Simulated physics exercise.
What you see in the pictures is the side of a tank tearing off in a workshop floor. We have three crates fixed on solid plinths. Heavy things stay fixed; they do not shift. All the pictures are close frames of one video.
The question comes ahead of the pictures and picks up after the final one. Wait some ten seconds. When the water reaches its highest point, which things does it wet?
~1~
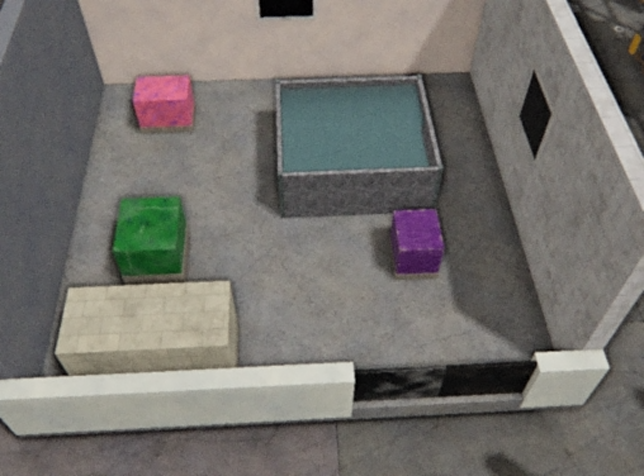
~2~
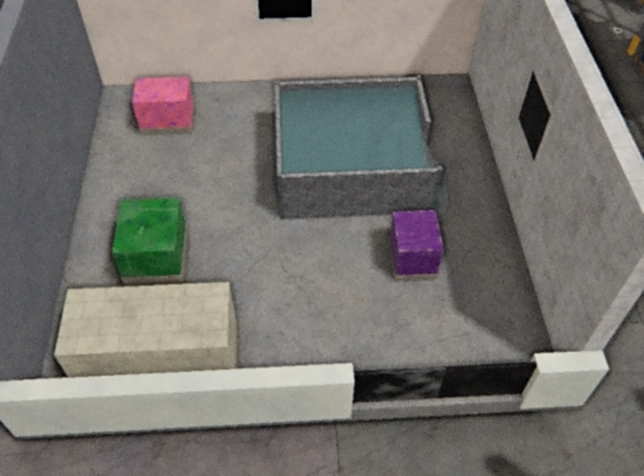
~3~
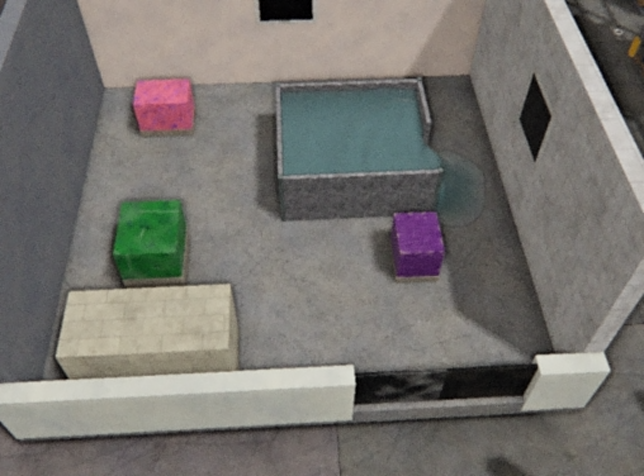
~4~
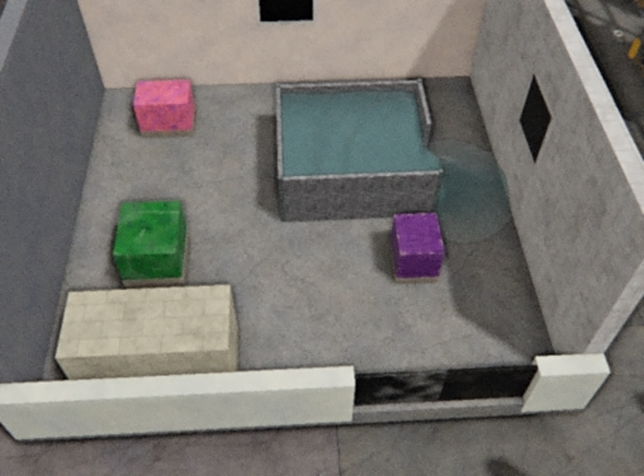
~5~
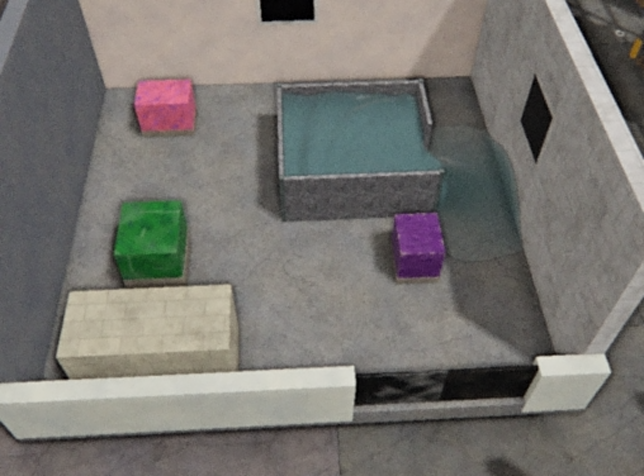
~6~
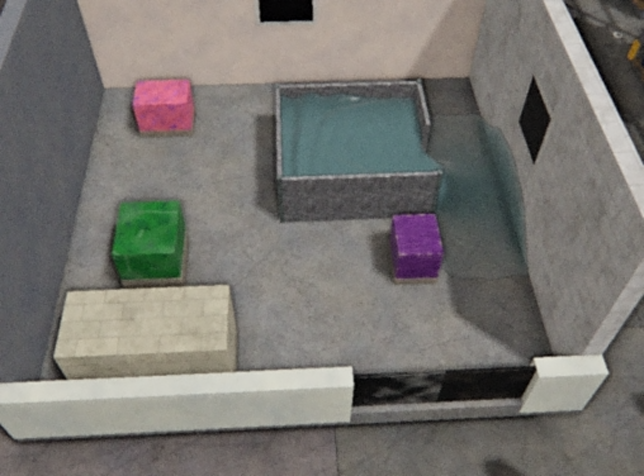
One by one: The pink crate is going to get water on it; the green crate is going to stay free of water; the purple crate is going to stay free of water.
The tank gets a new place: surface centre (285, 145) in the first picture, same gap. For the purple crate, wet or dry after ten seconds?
Result - purple crate gets flooded.
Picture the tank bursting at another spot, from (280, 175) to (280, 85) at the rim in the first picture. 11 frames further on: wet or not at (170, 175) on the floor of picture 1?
Status of the point: Soaked.
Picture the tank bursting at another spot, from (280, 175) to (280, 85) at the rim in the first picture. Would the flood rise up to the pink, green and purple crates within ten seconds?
Pink crate gets drenched, green crate gets drenched, purple crate gets drenched.
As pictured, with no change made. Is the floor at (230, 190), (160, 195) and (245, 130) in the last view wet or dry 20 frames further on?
First spared, second spared, third inundated.
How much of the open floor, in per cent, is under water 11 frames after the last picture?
Roughly 30 percent, I reckon.
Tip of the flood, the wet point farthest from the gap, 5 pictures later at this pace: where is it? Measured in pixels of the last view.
Best guess: Near (552, 384).
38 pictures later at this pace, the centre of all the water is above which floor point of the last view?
That comes out near (322, 198).
A moment on, water covers 15 % of the floor; the pink crate not reached, the green crate not reached, the purple crate water round its plinth.
Next, water covers 30 % of the floor; the pink crate not reached, the green crate not reached, the purple crate water round its plinth.
Then, water covers 55 % of the floor; the pink crate water round its plinth, the green crate water round its plinth, the purple crate water round its plinth.
Later, water covers 90 % of the floor; the pink crate water round its plinth, the green crate water round its plinth, the purple crate water round its plinth.
In the end, water covers 100 % of the floor; the pink crate was topped, the green crate stayed above the water, the purple crate stayed above the water.
